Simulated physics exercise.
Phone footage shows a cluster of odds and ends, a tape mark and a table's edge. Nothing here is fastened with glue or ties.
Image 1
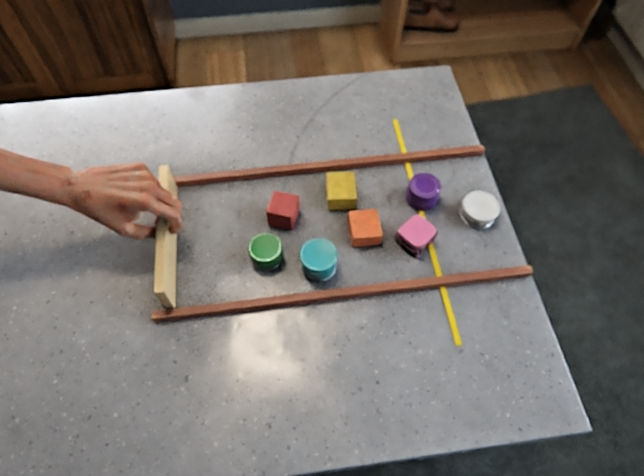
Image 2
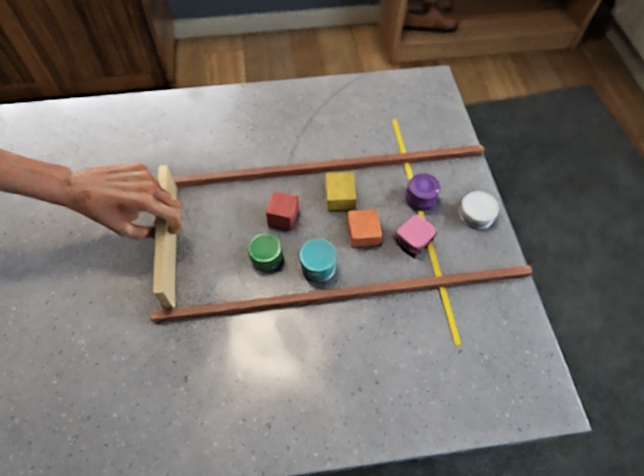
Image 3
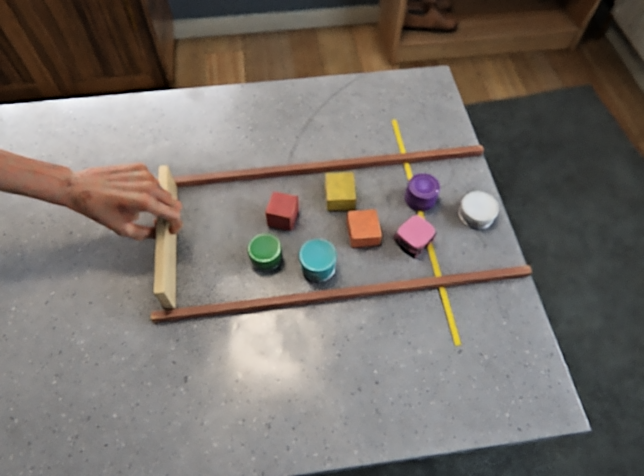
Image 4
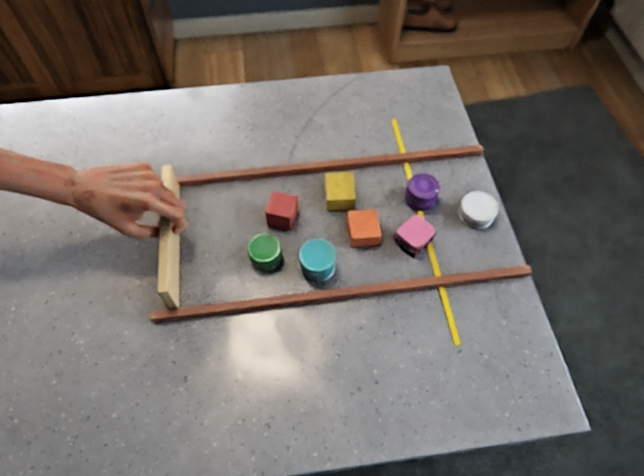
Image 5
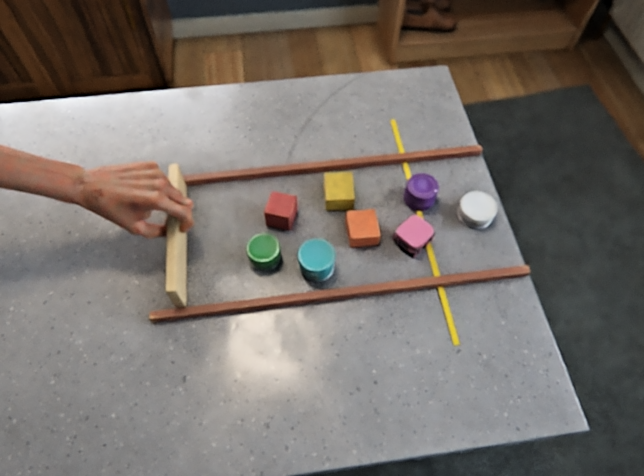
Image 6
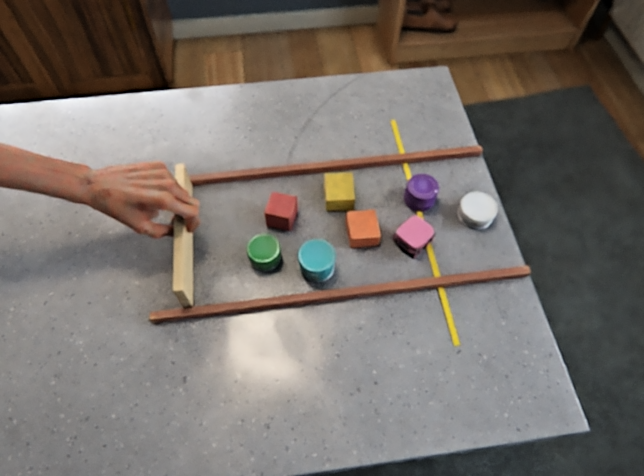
Hand sliding a wooden board slightly rightward between two rails on a grey table, the colourful blocks and round containers staying still.
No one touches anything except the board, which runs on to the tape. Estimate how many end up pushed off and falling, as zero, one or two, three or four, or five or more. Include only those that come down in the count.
Zero end up falling off.
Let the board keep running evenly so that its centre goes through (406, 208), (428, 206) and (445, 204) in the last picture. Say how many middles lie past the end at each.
0; 0; 1.
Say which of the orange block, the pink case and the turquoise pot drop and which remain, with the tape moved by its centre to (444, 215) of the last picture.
In that case the orange block hangs on, the pink case hangs on and the turquoise pot hangs on.
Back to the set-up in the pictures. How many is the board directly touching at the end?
Number in contact with it: 4.
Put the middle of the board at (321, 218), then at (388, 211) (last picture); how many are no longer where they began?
Note: First position 5; second position 7.
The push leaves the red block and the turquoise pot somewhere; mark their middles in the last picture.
The red block at (429, 191), the turquoise pot at (453, 256).
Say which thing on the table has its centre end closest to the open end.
Result: White tin.
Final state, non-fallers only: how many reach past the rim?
That comes to 1 of them.
Soon after, none off yet; white tin at rest near (477, 210); purple lid at rest near (421, 193); pink case at rest near (414, 237).
At rest, the number that fall off is zero.
